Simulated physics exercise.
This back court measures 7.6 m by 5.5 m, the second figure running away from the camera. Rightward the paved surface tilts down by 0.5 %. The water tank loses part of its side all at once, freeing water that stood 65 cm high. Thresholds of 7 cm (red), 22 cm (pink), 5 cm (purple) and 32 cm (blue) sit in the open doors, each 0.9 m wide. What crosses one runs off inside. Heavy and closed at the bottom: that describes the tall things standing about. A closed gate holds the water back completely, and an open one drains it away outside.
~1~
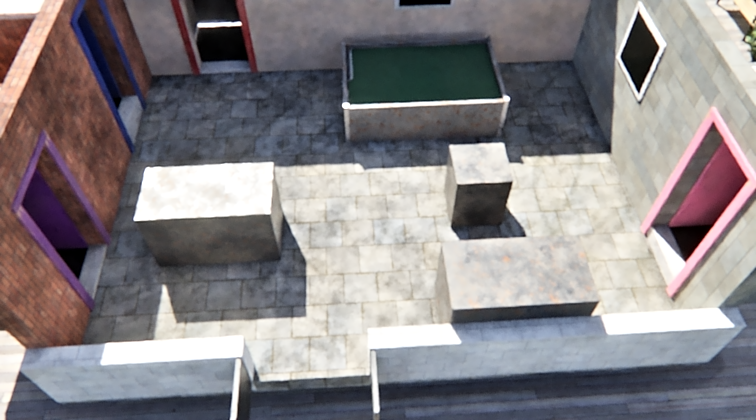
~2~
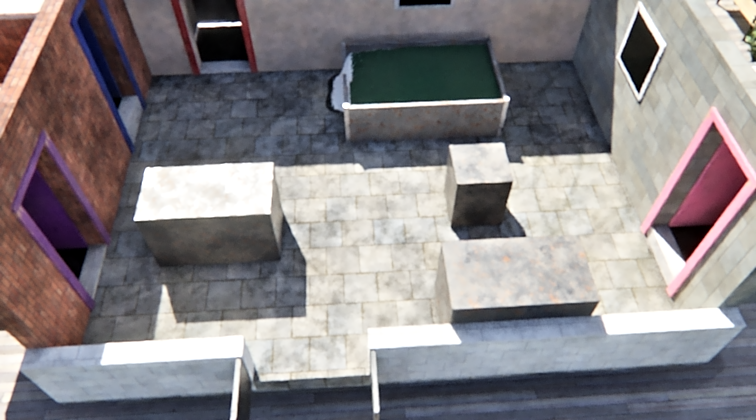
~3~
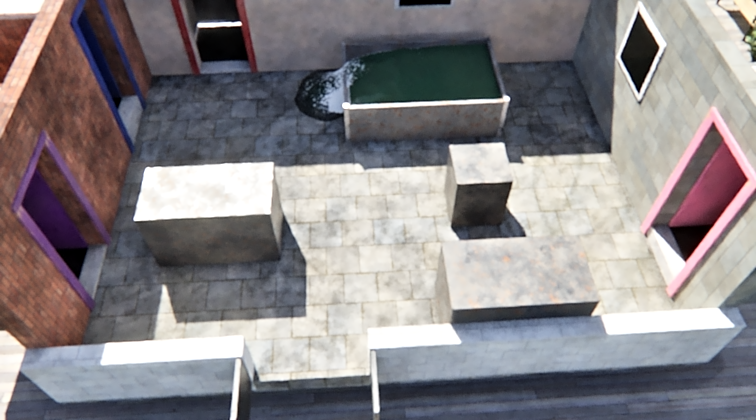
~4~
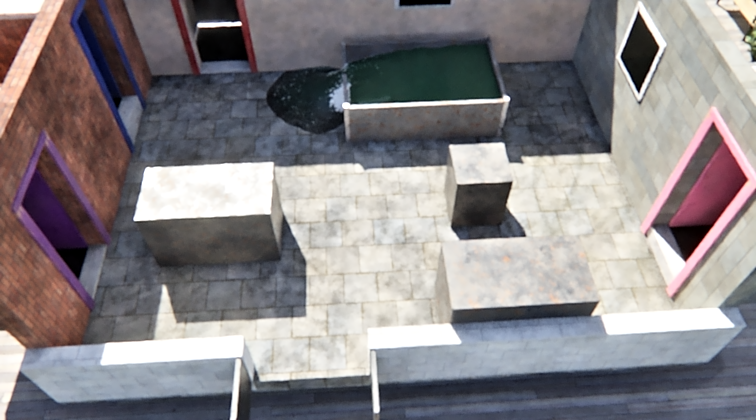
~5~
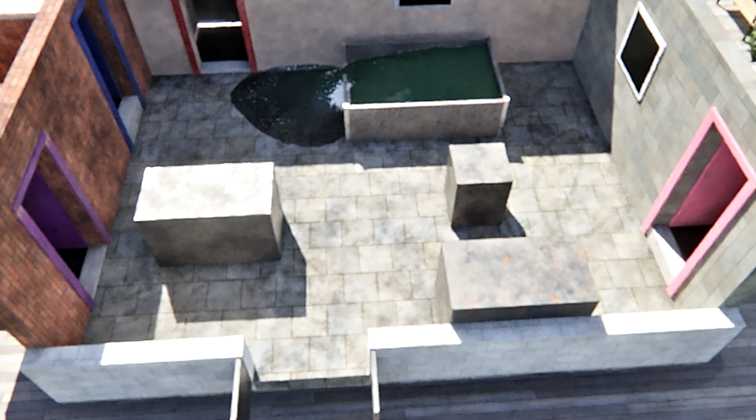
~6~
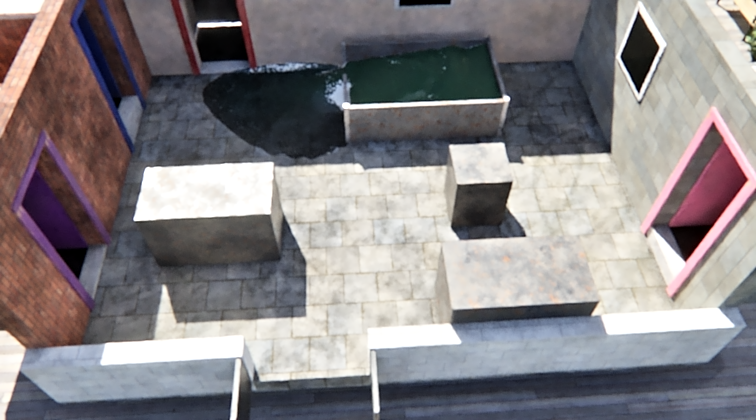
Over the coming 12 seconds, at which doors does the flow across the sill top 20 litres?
Outcome: The red door will most likely bust the limit; the pink door will most likely respect the limit; the purple door will most likely bust the limit; the blue door will most likely respect the limit.
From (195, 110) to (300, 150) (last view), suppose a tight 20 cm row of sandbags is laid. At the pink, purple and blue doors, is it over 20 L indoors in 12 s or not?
Pink within the limit, purple within the limit, blue within the limit.
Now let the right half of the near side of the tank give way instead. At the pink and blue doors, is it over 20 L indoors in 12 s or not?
Pink: Within the limit; blue: Within the limit.
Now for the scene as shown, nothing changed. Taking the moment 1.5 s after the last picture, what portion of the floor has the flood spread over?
Close to 25 in a hundred parts are wet.
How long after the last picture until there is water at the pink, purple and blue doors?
Pink = 8.0 s, purple = 1.8 s, blue = 0.5 s.
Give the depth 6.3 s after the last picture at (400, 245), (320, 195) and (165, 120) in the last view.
Taking the spots in order: 2 cm, 4 cm, 13 cm.
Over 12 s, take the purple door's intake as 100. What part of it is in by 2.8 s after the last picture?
That works out near 0%.
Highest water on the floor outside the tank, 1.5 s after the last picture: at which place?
You'll find it around (171, 86).
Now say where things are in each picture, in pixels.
The water tank at (421, 75) is whole and still, 65 cm deep, in the first frame.
The front is at (336, 78), 0.5 m from the gap at (347, 84); 0.2 m2 of floor is under water; 65 cm left at the back of the water tank, in the second frame.
The front is at (301, 104), 0.8 m from the gap at (347, 85); 0.7 m2 of floor is under water; 65 cm left at the back of the water tank, in the third frame.
Water pours out at (347, 85) and has run 1.3 m, to (274, 89); typically 7 cm deep outside, 65 cm at the water tank's back, in the fourth frame.
The front is at (240, 88), 1.9 m from the gap at (347, 85); 2.6 m2 of floor is under water; 65 cm left at the back of the water tank, in the fifth frame.
Water pours out at (347, 85) and has run 2.4 m, to (208, 92); typically 5 cm deep outside, 64 cm at the water tank's back, in the sixth frame.
Then, 0.7 s after the last picture water covers 20 % of the floor and is deepest (36 cm) near (152, 80); red door 11 cm at the sill, 1 L in, pink door not reached, purple door not reached, blue door 13 cm at the sill, 0 L in.
Then, 1.5 s after the last picture water covers 25 % of the floor and is deepest (36 cm) near (171, 86); red door 12 cm at the sill, 8 L in, pink door not reached, purple door not reached, blue door 30 cm at the sill, 0 L in.
Then, 2.8 s after the last picture water covers 30 % of the floor and is deepest (26 cm) near (147, 101); red door 13 cm at the sill, 19 L in, pink door not reached, purple door 8 cm at the sill, 1 L in, blue door 23 cm at the sill, 0 L in.
Then, 6.3 s after the last picture water covers 75 % of the floor and is deepest (16 cm) near (79, 358); red door 13 cm at the sill, 83 L in, pink door not reached, purple door 7 cm at the sill, 31 L in, blue door 14 cm at the sill, 0 L in.
Then, 11.3 s after the last picture water covers 95 % of the floor and is deepest (10 cm) near (79, 358); red door 7 cm at the sill, 107 L in, pink door 7 cm at the sill, 0 L in, purple door 6 cm at the sill, 47 L in, blue door 6 cm at the sill, 0 L in.
